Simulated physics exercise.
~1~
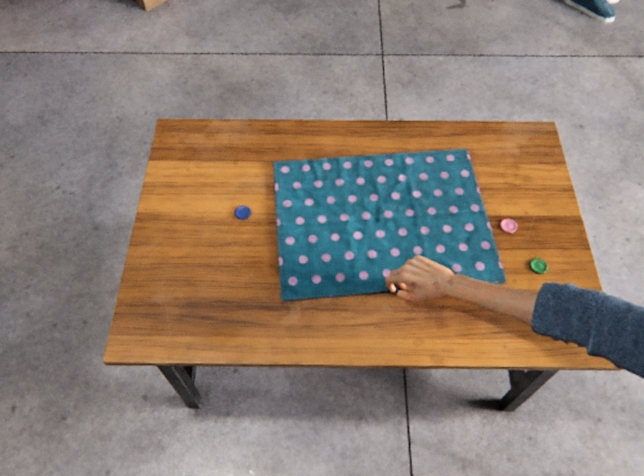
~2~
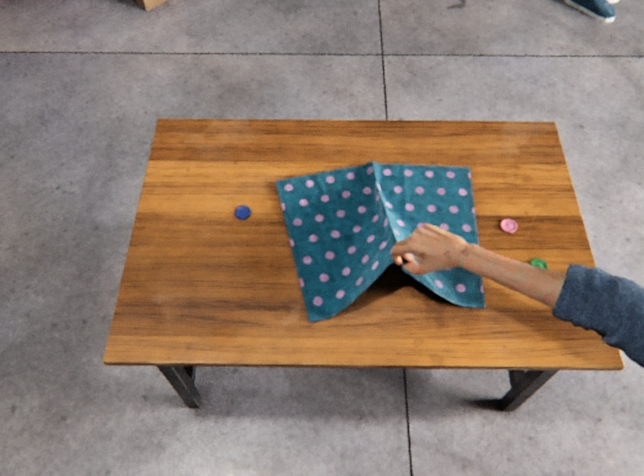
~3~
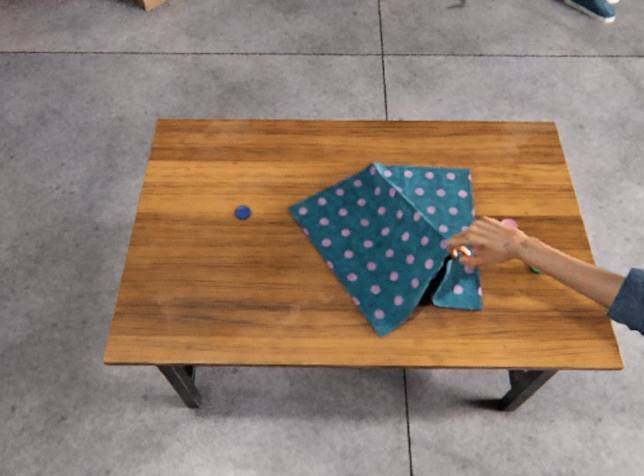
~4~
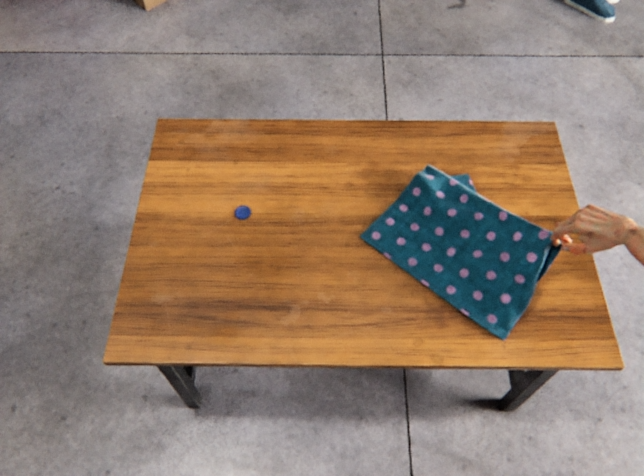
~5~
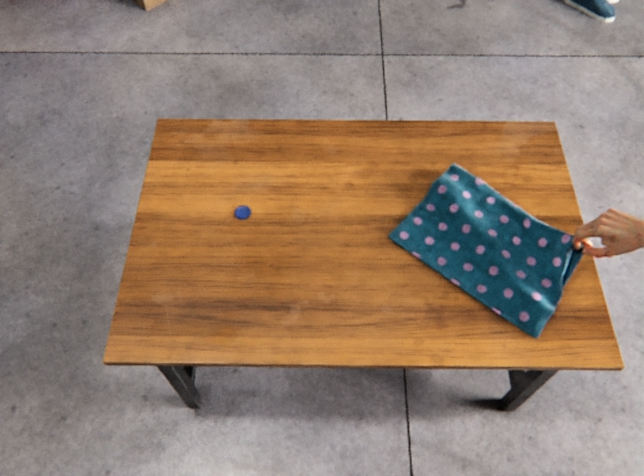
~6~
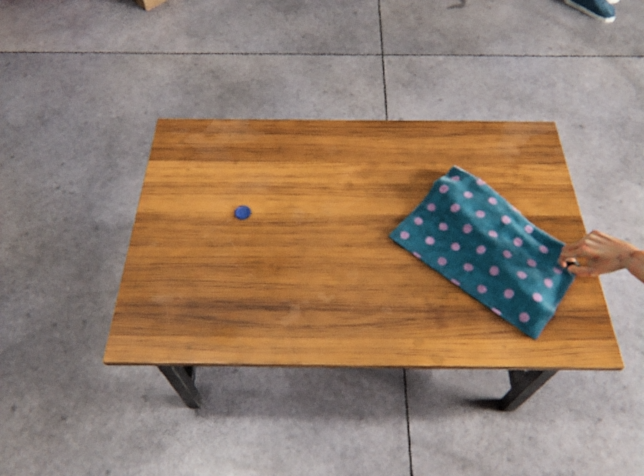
On a wooden table, a hand folding a polka-dot teal napkin rightward over pink and green discs, leaving the blue one uncovered.
